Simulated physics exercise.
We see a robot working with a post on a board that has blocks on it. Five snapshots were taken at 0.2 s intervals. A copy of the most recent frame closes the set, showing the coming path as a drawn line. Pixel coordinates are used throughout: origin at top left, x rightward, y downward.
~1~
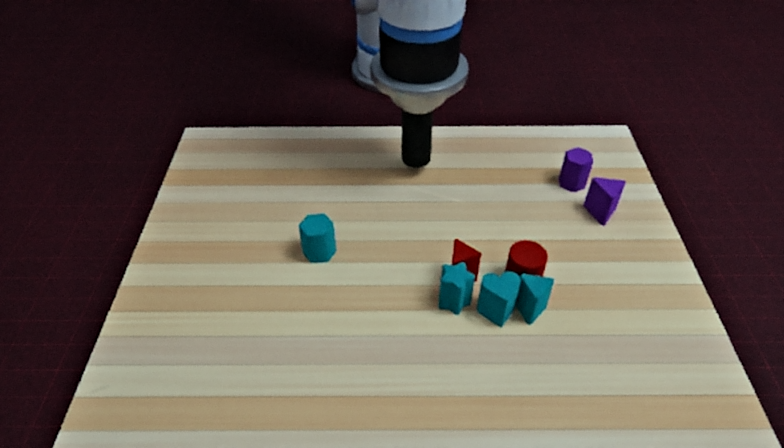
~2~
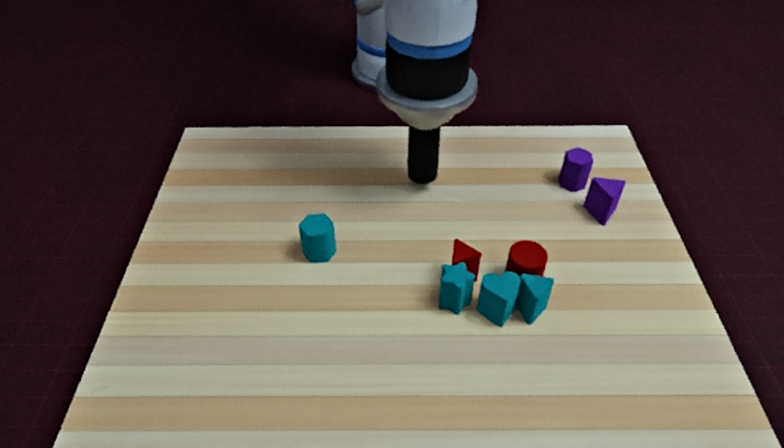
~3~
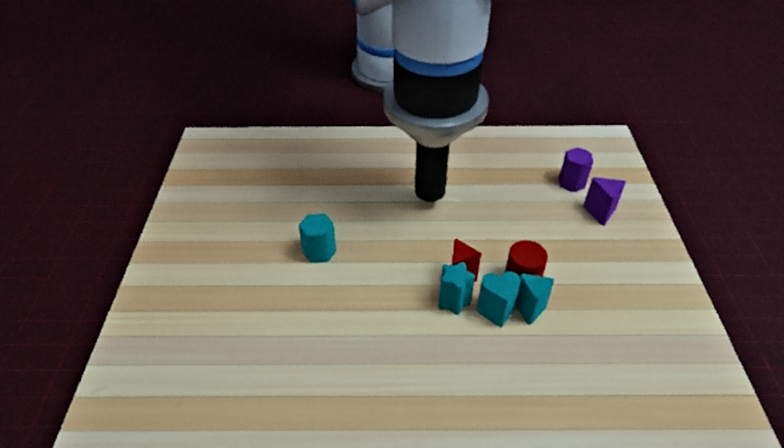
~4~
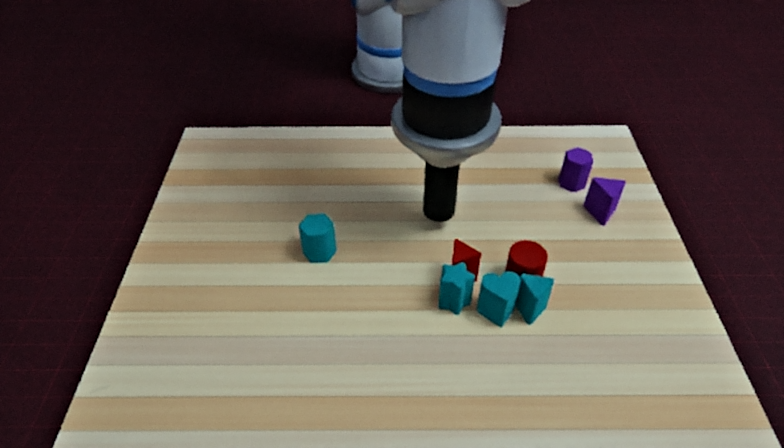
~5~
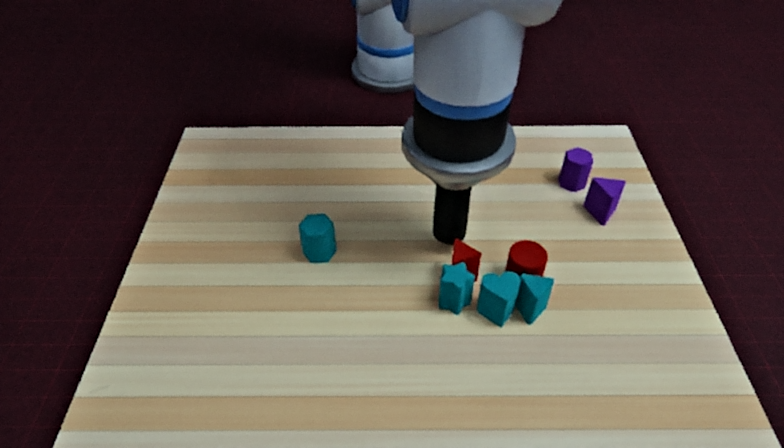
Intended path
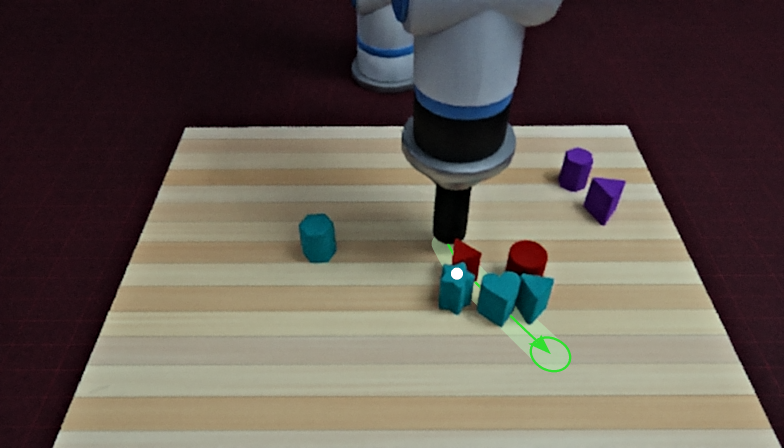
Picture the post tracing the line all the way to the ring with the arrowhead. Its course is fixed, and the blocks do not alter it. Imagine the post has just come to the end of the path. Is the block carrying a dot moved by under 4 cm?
Yes - that is the case.
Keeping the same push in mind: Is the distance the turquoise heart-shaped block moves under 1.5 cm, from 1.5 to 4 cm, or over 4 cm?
Once the path is done, the turquoise heart-shaped block lies more than 4 cm from its present place.
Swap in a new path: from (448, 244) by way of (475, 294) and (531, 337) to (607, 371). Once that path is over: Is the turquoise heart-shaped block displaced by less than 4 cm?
I believe not.
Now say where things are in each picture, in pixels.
The first frame shows lower end of the post (416, 160), tops of blocks, turquoise star-shaped block (457, 274), red three-sided block (463, 251), turquoise heart-shaped block (502, 283), red round block (529, 253), turquoise three-sided block (538, 283).
The second frame shows post (423, 175), blocks as before.
The third frame shows post (430, 192), blocks as before.
The fourth frame shows post (439, 212), blocks as before.
The fifth frame shows post (449, 233), turquoise star-shaped block (457, 274), red three-sided block (463, 251), turquoise heart-shaped block (502, 283), red round block (529, 253), turquoise three-sided block (538, 283).
The drawn path runs from (448, 244) via (473, 280) and (509, 315), ending at (550, 354); the dot is on the turquoise star-shaped block.
On the path given first. One third of the way, post (475, 269); turquoise star-shaped block (458, 299), turned 55° clockwise; red three-sided block (480, 281), turned 15° clockwise; turquoise heart-shaped block (512, 294), turned 35° anticlockwise.
Two thirds of the way, post (512, 304); turquoise star-shaped block (455, 303), turned 65° clockwise; red three-sided block (491, 303), turned 115° clockwise; turquoise heart-shaped block (525, 321), turned 50° anticlockwise; turquoise three-sided block (547, 286).
At the end, post (554, 343); turquoise star-shaped block (455, 303), turned 65° clockwise; red three-sided block (492, 304), turned 125° clockwise; turquoise heart-shaped block (538, 349), turned 45° clockwise; red round block not moved; turquoise three-sided block (556, 289), turned 15° anticlockwise.
